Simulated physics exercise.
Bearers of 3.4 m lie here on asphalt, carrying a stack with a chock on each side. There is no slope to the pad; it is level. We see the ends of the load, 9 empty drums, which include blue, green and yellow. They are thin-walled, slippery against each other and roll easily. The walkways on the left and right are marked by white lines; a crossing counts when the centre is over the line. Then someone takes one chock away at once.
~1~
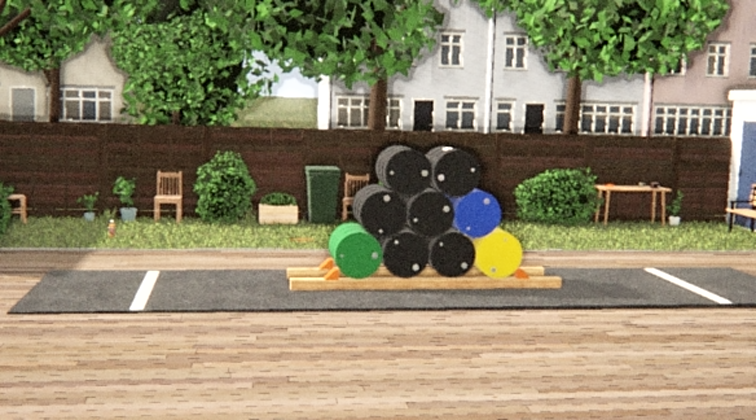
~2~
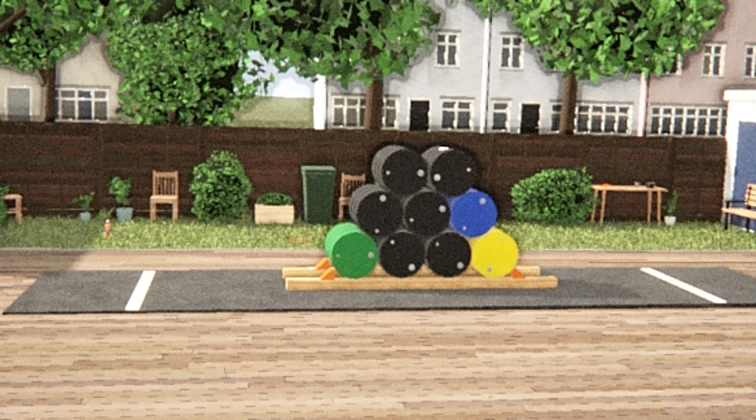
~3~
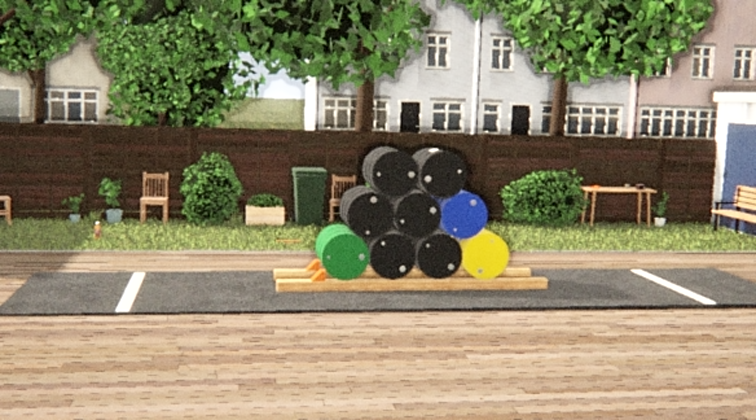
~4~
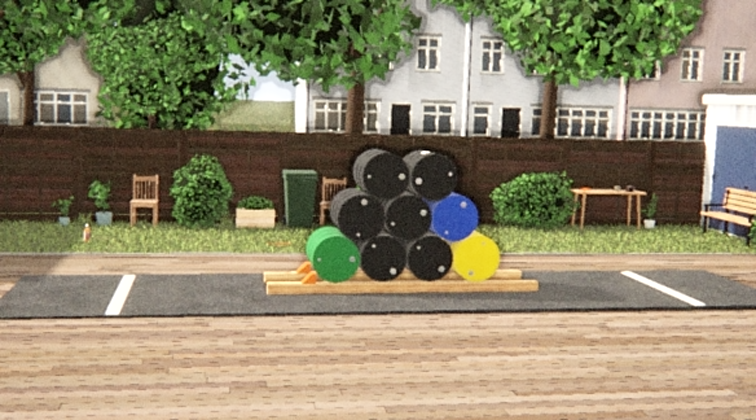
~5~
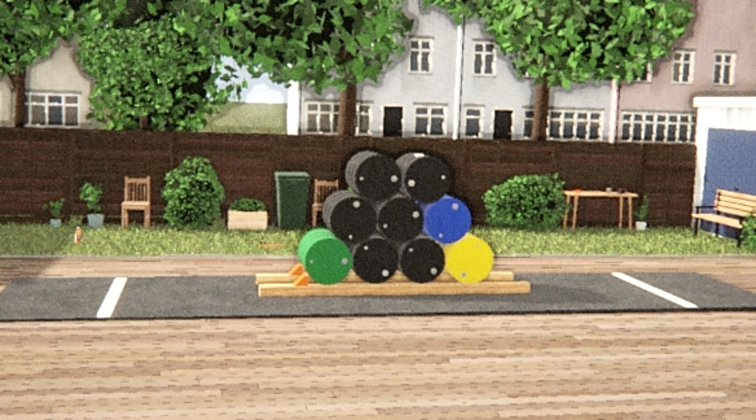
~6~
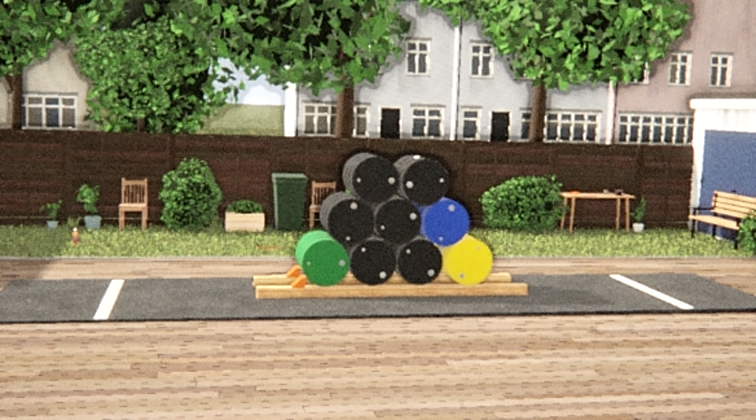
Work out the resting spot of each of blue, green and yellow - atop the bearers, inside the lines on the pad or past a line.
Resting spots - blue drum: Past a line, green: Atop the bearers, yellow: Past a line.
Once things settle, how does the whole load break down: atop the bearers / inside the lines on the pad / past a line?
5 - 2 - 2.
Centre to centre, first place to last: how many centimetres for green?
Green: Roughly 0.
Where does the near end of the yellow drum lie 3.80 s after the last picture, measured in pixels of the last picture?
Its near end sits close to (689, 271).
Another 1.6 s on from the last picture, blue is on the bearers, 80 cm from the bearers' right end, rolling right; green is on the bearers, 80 cm from the bearers' left end; yellow is off the bearers, 135 cm short of the right line, rolling right; 0 of 9 have crossed.
Another 3.8 s on from the last picture, blue is off the bearers, 155 cm short of the right line, rolling right; yellow is past the right line; still the same for green; 1 of 9 has crossed.
Another 6.3 s on from the last picture, blue is past the right line; yellow is past the right line; still the same for green; 2 of 9 have crossed.
In the end (7.9 s after the last picture), blue is past the right line; green is on the bearers, 80 cm from the bearers' left end; yellow is past the right line; 2 of 9 have crossed.
